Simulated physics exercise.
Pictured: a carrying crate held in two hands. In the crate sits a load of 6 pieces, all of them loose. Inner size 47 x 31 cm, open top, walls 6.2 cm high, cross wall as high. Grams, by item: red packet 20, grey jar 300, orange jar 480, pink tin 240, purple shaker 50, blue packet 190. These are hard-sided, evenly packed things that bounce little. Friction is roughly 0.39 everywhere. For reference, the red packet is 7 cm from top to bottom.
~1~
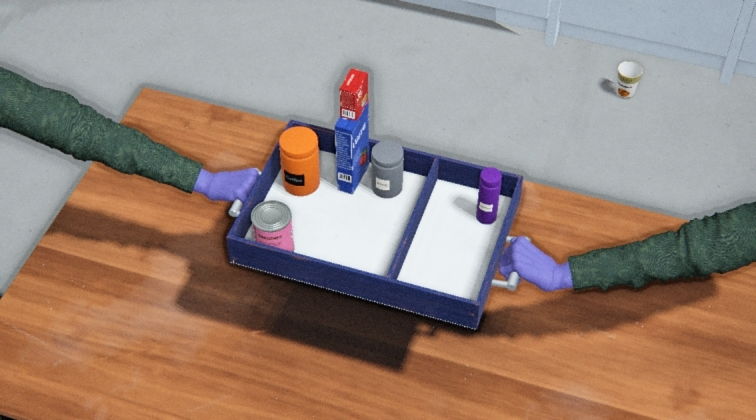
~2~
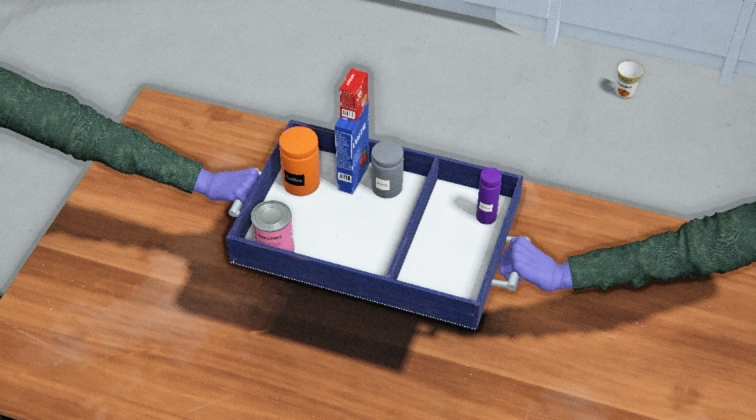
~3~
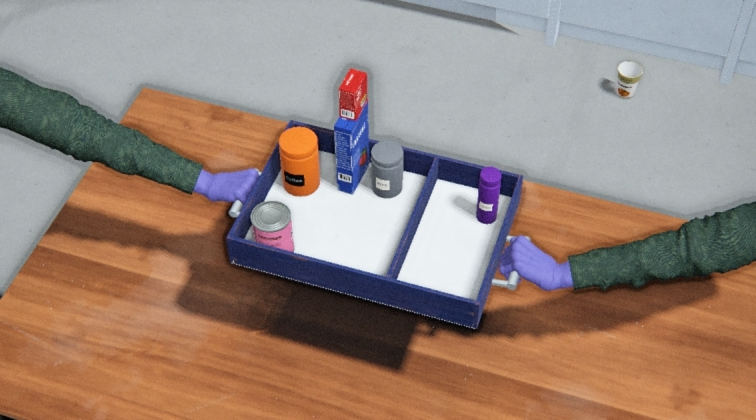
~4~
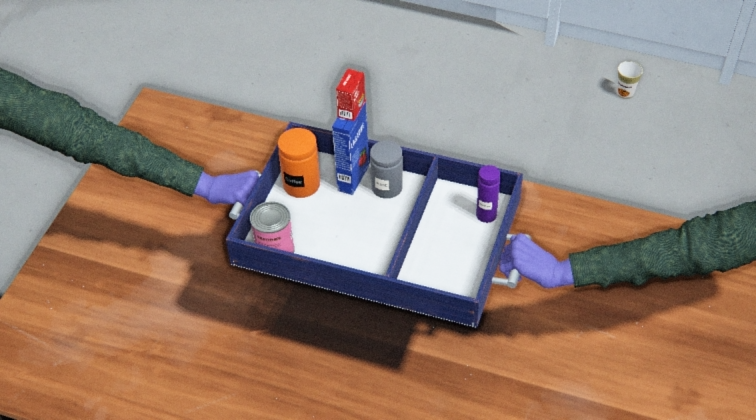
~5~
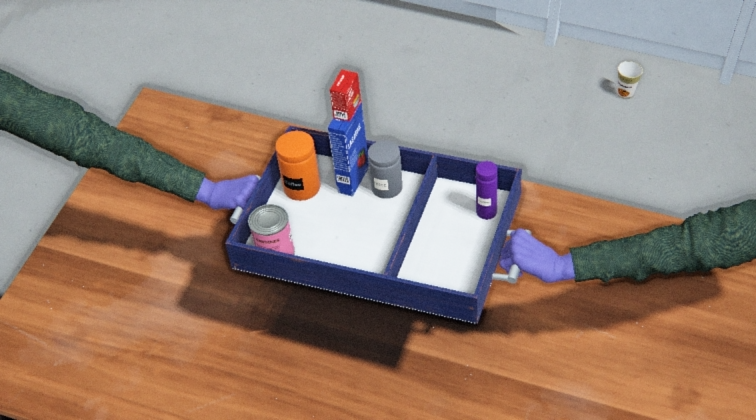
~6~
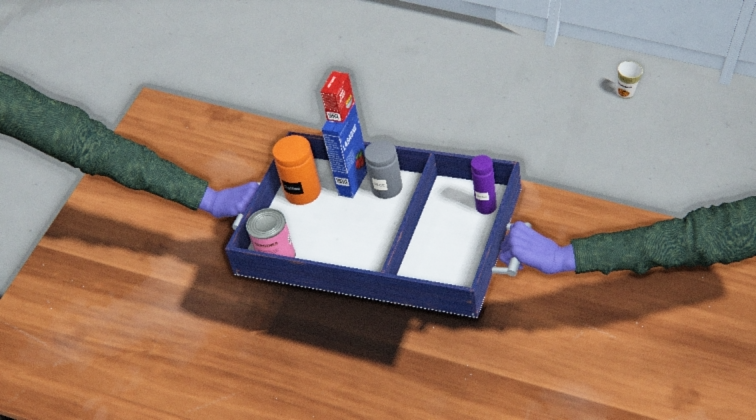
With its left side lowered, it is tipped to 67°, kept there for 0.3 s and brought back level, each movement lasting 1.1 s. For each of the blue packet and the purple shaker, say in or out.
Blue packet: In; purple shaker: In.
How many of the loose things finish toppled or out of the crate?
I make it 2.
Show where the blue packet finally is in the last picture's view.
End position: Roughly (305, 146).
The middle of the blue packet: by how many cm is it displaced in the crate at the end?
About 9 cm.
Then, 0.50 s on from there, crate at 56°, left side down; red packet now out of the crate; purple shaker 36° off its base near (395, 153); blue packet 12° off its base near (311, 194).
Then, 1.60 s on from there, crate at 41°, left side down; purple shaker upside down near (314, 213); blue packet 18° off its base near (294, 184); grey jar moved 14 cm.
In the end, out of the crate, red packet; toppled in the crate, purple shaker; not toppled but over 5 cm from the start, grey jar and blue packet; the other 2 under 5 cm from the start. In the last view, blue packet near (305, 146), purple shaker near (367, 205).
